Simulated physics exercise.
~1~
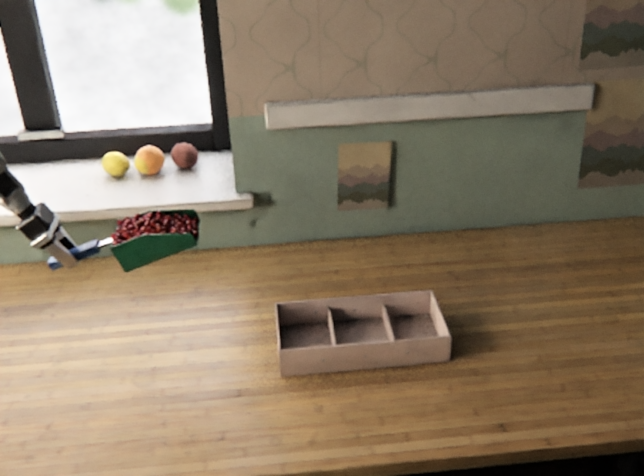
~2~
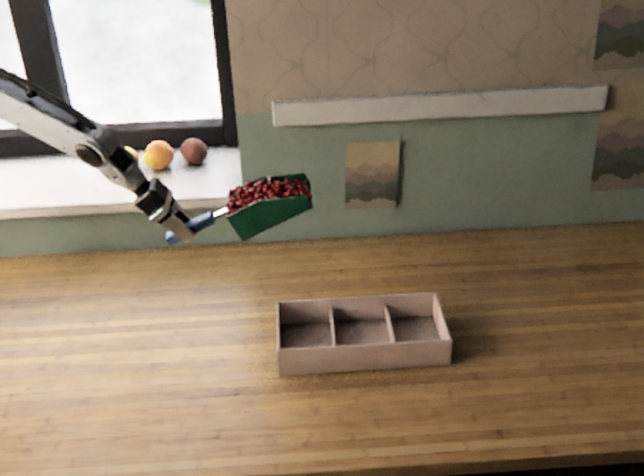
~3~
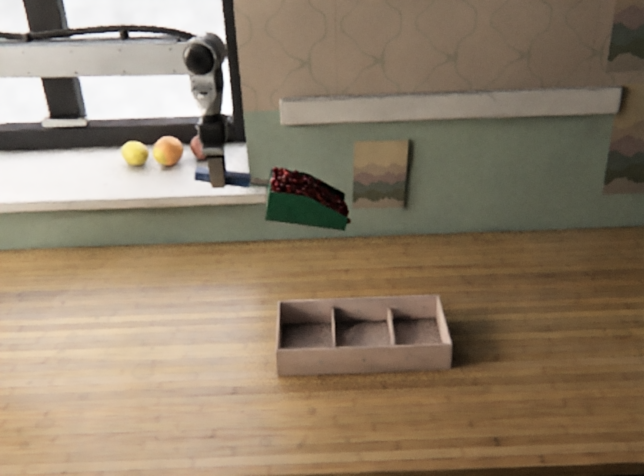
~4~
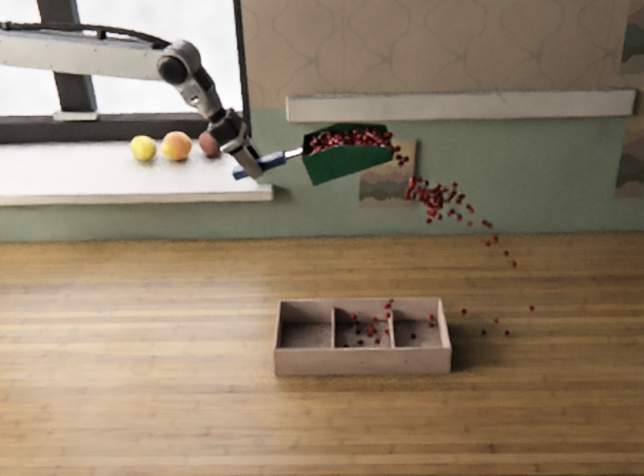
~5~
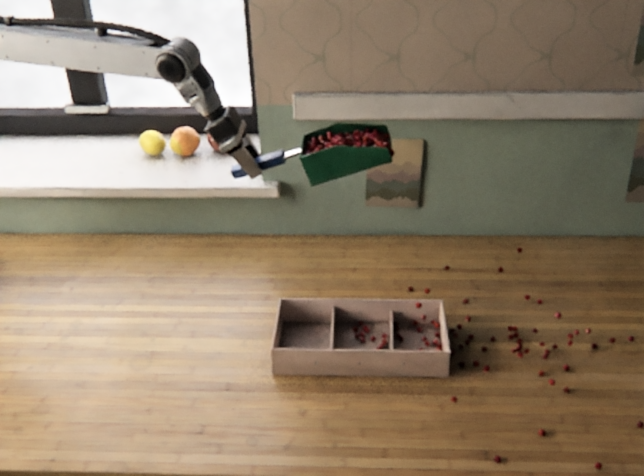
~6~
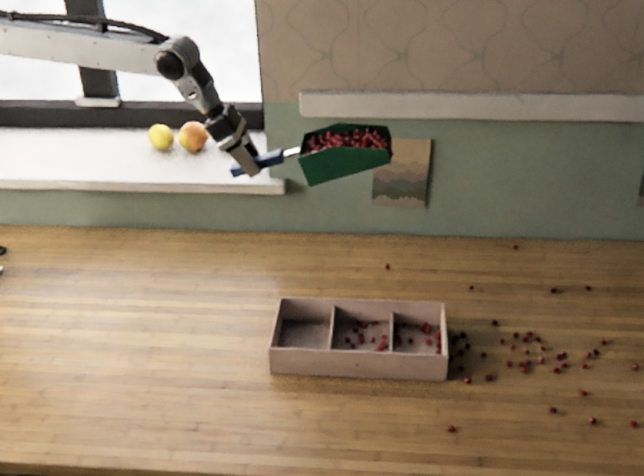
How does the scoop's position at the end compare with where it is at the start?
At the start the scoop is on the left, in front of the windowsill. By the end it is farther right and higher up, in front of the green wall and above the box.
A robot arm reaches in from the left, holding a green scoop heaped with small red beads above a wooden table, seen from slightly above. A pale pink box with three compartments sits on the table, with fruit on the windowsill behind and a green and beige wall. The arm carries the scoop right, then lifts it and tips it back as a stream of beads flies off its front. Some land in the middle and right compartments, while many scatter across the table to the right. The arm holds still with most beads still in the scoop.
